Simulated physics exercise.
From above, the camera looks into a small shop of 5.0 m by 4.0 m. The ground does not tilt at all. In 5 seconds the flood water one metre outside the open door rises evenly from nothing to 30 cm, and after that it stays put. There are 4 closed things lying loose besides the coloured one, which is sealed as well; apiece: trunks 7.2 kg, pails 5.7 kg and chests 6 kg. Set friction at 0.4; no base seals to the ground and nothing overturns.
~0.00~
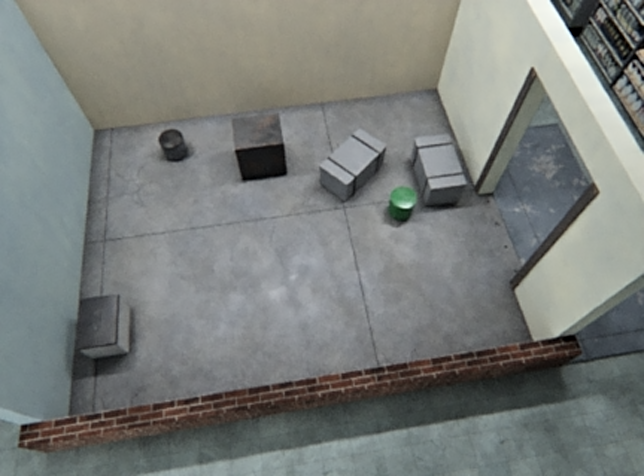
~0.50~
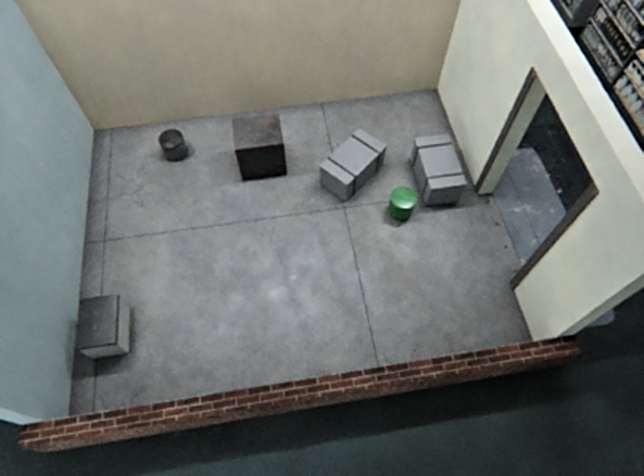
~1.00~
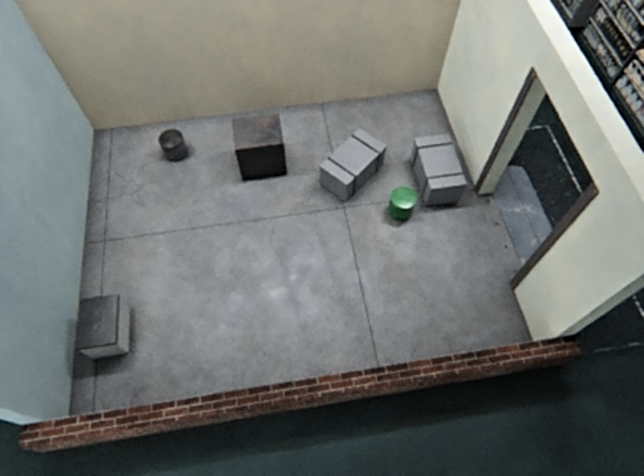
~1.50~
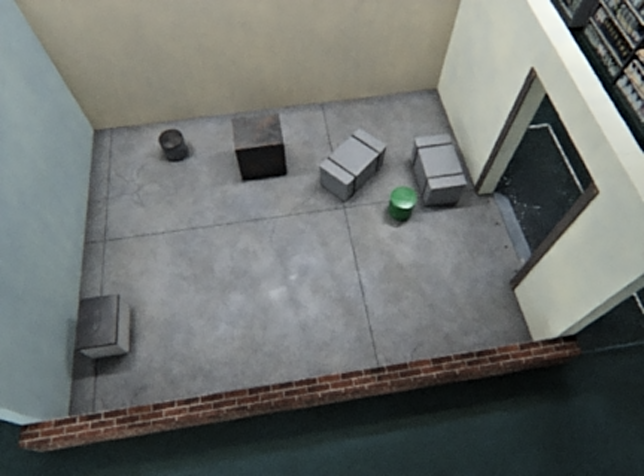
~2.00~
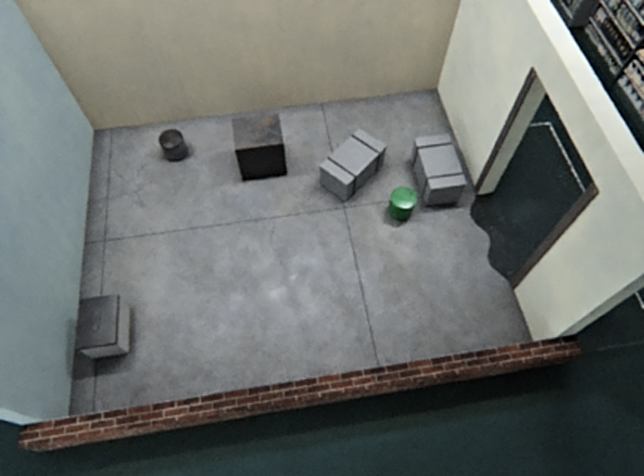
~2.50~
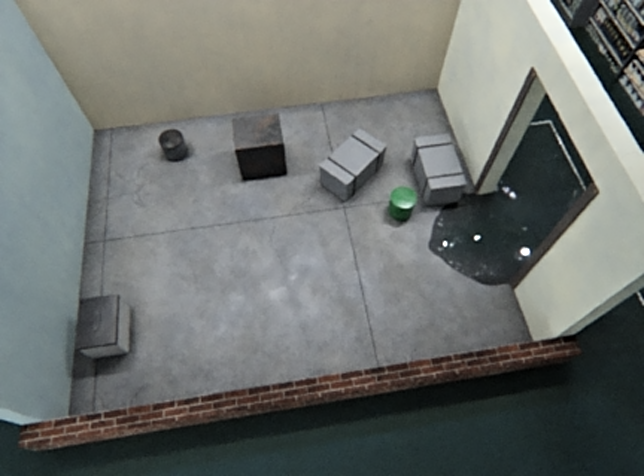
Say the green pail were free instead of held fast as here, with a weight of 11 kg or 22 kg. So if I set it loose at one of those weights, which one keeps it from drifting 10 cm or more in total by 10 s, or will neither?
Neither.
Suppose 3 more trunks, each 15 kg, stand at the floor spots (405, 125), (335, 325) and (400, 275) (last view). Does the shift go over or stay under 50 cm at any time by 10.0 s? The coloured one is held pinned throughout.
Order as asked: Stays within / goes beyond / goes beyond.
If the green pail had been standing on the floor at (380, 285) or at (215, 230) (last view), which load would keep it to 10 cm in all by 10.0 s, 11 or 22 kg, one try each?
First try, both options fail; second try, only the heavier option works.
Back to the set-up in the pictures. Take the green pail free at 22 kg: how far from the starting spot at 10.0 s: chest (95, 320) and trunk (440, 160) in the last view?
In turn: 250 cm, 40 cm.
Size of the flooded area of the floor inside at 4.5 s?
The covered patch comes to about 8.5 m2.
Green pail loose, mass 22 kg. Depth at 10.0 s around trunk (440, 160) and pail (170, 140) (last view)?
Roughly 4 and 12 cm.
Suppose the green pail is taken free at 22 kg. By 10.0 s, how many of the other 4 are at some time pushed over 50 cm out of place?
The total is 3.
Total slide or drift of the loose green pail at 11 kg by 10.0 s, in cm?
Close to 250 centimetres all told.
After 3.5 s the green pail would be 0 cm from its start with 11 kg and 0 cm from its start with 22 kg; 4 cm of water round it then.
After 4.5 s the green pail would be 22 cm from its start with 11 kg and 0 cm from its start with 22 kg; 7 cm of water round it then.
After 7.0 s the green pail would be 140 cm from its start with 11 kg and 32 cm from its start with 22 kg; 8 cm of water round it then.
After 10.0 s the green pail would be 246 cm from its start with 11 kg and 38 cm from its start with 22 kg; 8 cm of water round it then.
